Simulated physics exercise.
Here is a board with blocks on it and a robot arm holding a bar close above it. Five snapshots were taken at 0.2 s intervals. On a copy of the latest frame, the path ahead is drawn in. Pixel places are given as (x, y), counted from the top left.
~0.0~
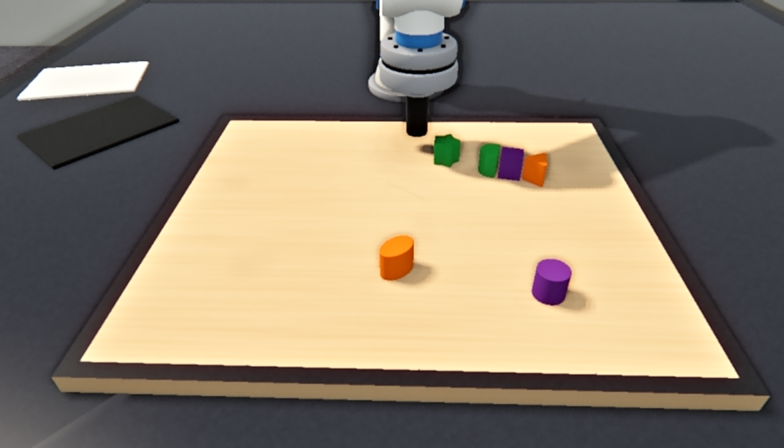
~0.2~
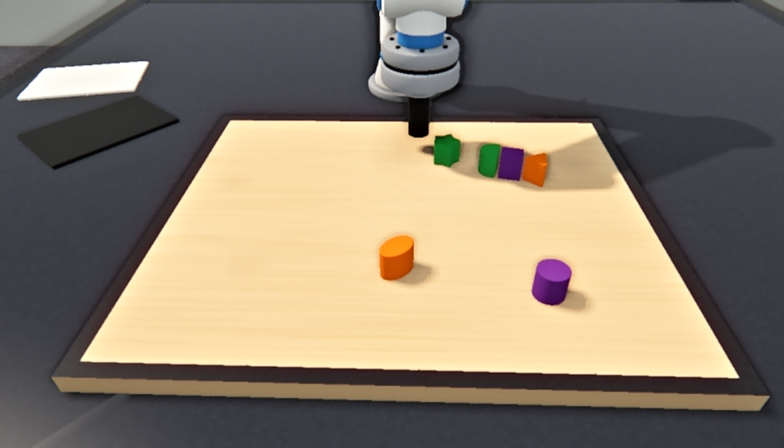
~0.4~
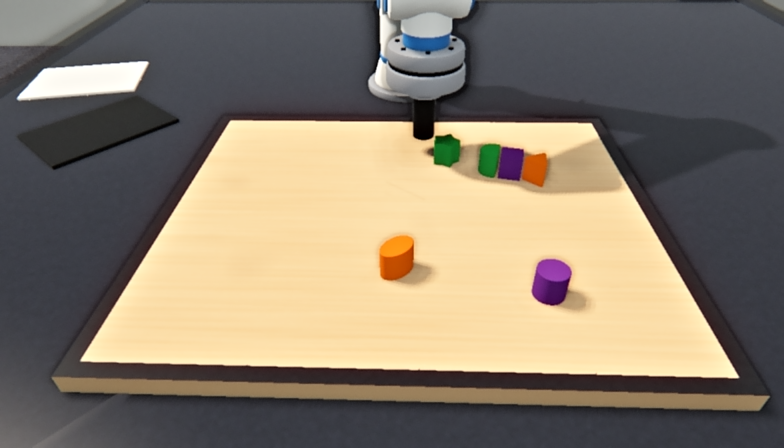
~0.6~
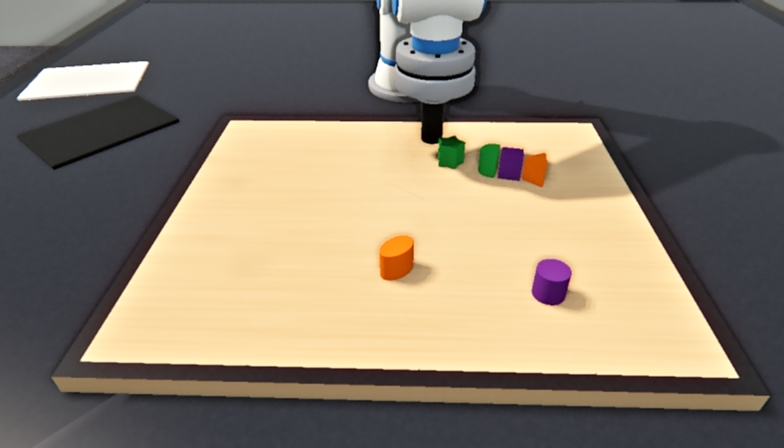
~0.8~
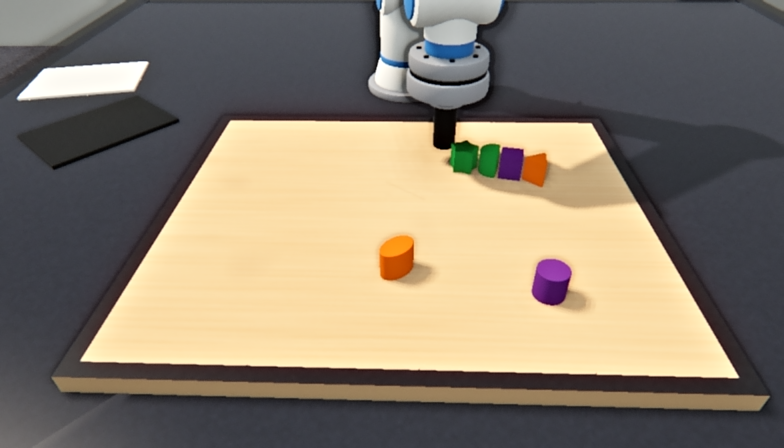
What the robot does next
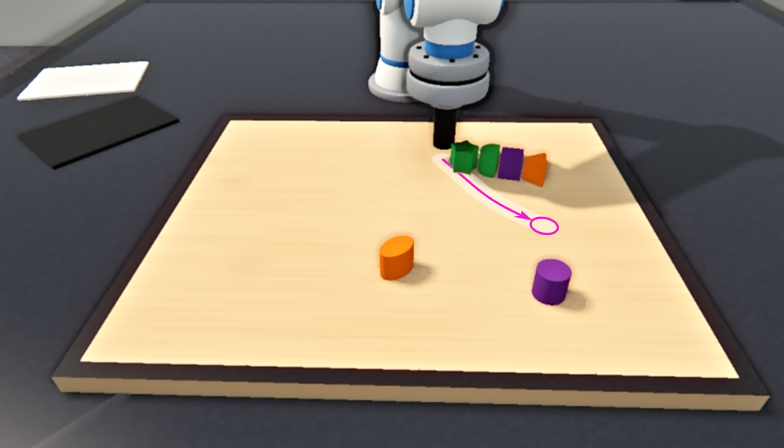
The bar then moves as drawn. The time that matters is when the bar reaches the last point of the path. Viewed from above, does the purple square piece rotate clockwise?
No, it doesn't check out.
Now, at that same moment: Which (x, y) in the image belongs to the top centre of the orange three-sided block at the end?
I think it will end close to (557, 159).
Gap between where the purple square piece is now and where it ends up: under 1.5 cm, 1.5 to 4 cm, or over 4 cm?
That block covers between 1.5 and 4 cm.
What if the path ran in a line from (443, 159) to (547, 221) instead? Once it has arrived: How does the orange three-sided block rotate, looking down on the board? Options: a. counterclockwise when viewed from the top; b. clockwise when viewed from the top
Letter b.
Drawn move, from (443, 159) by way of (482, 193) to (544, 226).
What follows on the original path. One third of the way, bar at (469, 166); green star-shaped block at (496, 162), turned 70° anticlockwise; green D-shaped block at (510, 154), turned 25° anticlockwise; purple square piece at (530, 154), turned 20° anticlockwise; orange three-sided block at (557, 159).
Two thirds of the way, bar at (502, 189); green star-shaped block at (519, 171); green D-shaped block at (511, 154), turned 25° anticlockwise; purple square piece at (531, 154), turned 20° anticlockwise; orange three-sided block at (557, 159), turned 15° clockwise.
At the end, bar at (548, 210); green star-shaped block at (519, 172), turned 175° anticlockwise; green D-shaped block at (511, 154), turned 25° anticlockwise; purple square piece at (531, 154), turned 20° anticlockwise; orange three-sided block at (557, 159), turned 15° clockwise.
